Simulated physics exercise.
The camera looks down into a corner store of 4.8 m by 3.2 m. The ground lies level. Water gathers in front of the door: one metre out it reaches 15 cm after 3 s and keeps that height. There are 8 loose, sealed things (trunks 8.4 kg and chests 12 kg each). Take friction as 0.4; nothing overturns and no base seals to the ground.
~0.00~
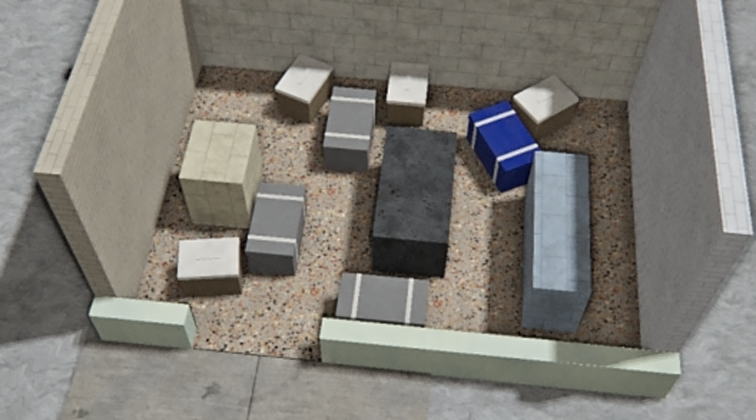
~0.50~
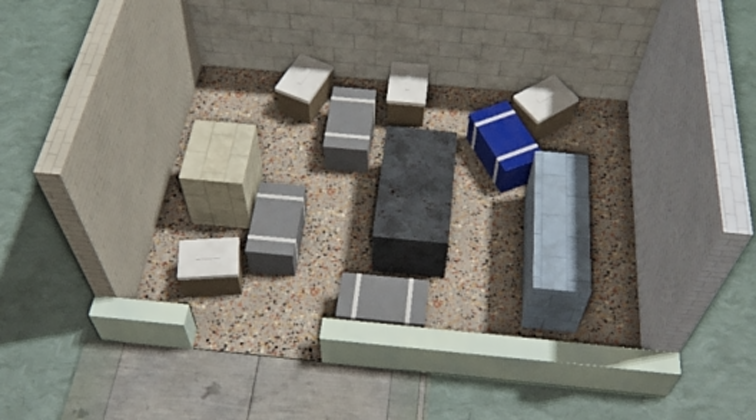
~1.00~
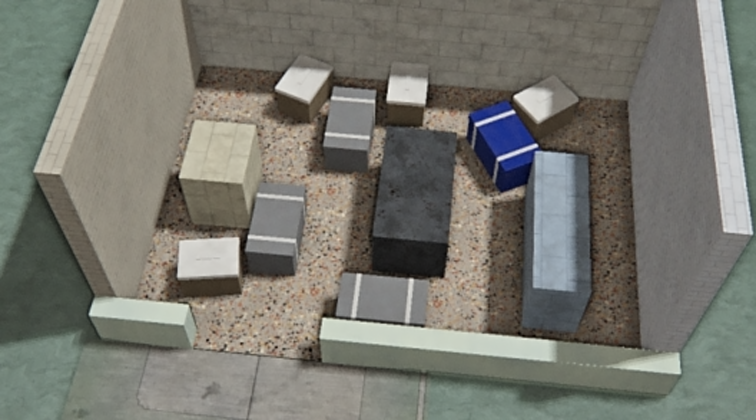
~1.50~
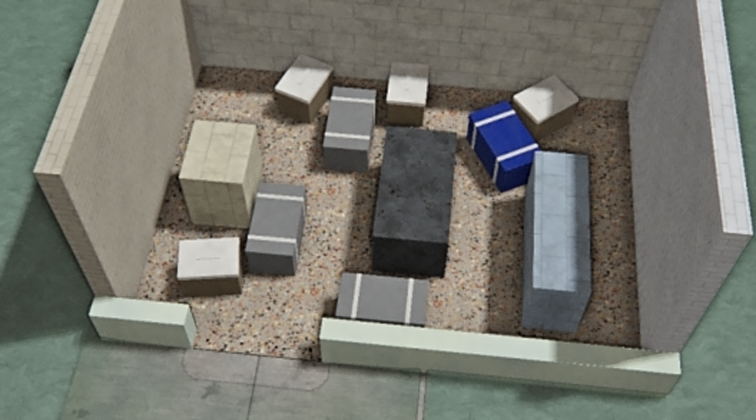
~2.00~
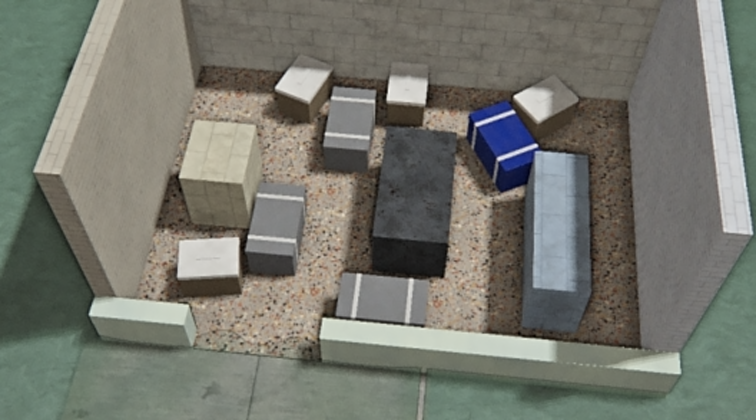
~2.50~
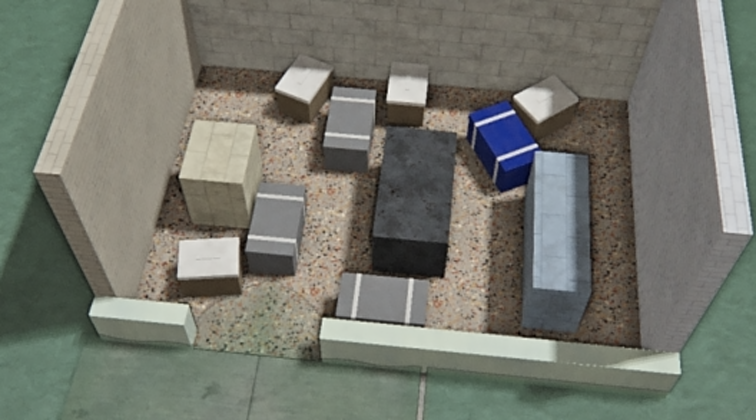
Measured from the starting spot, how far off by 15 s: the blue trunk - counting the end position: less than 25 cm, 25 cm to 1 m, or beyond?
Blue trunk is nudged along.
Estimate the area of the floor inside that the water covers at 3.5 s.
Roughly 2.0 m2.
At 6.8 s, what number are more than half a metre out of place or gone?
By then 3.
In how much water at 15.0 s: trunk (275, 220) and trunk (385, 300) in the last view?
About 11 and 7 cm.
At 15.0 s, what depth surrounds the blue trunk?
Roughly 9 cm.
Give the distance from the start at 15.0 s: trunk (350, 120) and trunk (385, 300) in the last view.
In that order: 150 cm, 10 cm.
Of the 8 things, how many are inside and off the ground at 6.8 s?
4 of them.
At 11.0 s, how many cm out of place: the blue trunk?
Roughly 30 cm by then.
After 3.5 s the blue trunk is near (506, 135), 0.0 m from its start, aground; 0 afloat.
After 6.8 s the blue trunk is near (509, 135), 0.0 m from its start, aground; 4 afloat.
After 11.0 s the blue trunk is near (532, 139), 0.3 m from its start, afloat; 7 afloat.
After 15.0 s the blue trunk is near (558, 139), 0.5 m from its start, afloat; 8 afloat.
